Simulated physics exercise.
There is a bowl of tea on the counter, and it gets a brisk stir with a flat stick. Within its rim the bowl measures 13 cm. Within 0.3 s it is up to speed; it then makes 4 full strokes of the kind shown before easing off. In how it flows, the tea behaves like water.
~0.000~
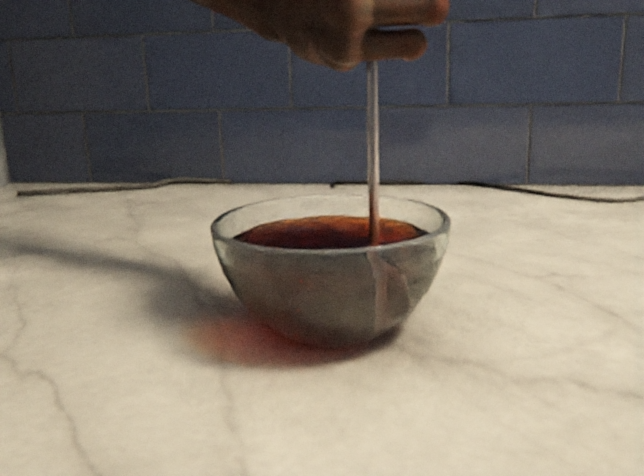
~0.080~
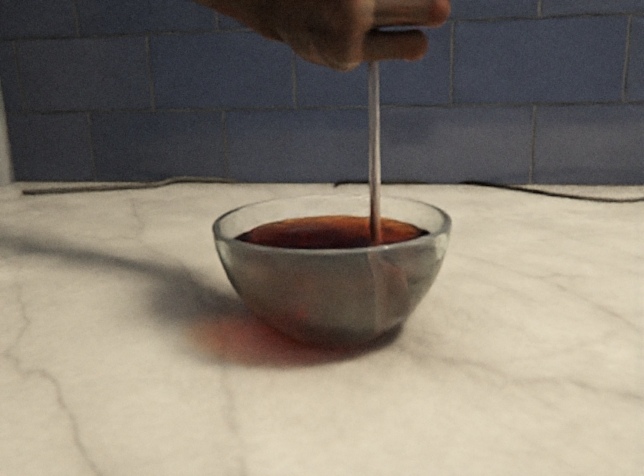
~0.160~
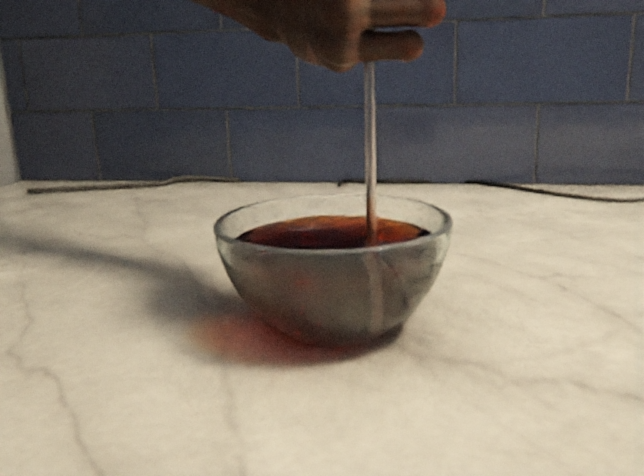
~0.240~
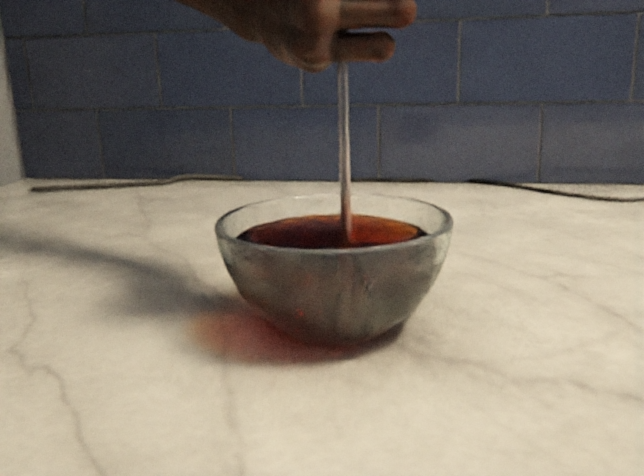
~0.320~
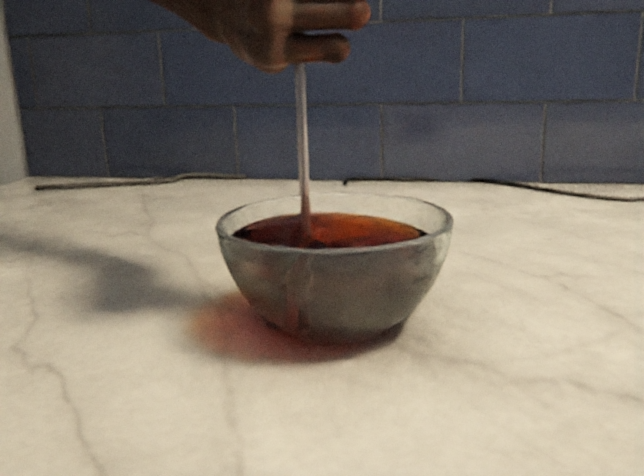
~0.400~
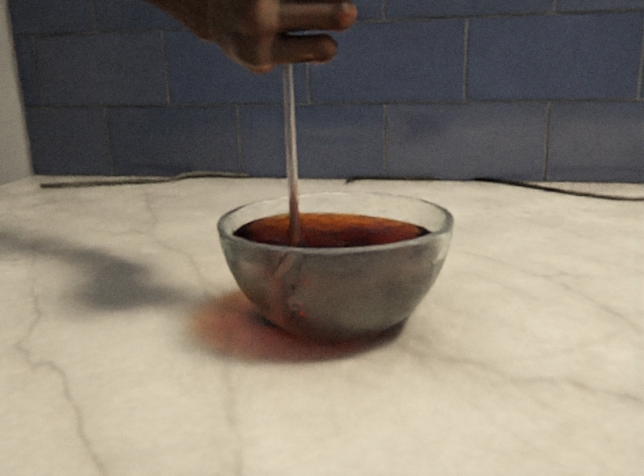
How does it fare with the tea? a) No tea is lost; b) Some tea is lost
b, some tea is lost.
By 0.85 s 0 ml is over the rim.
By 1.30 s 2 ml is over the rim.
By 1.76 s 10 ml is over the rim.
By 2.21 s 18 ml is over the rim.
At rest 18 ml is over the rim.
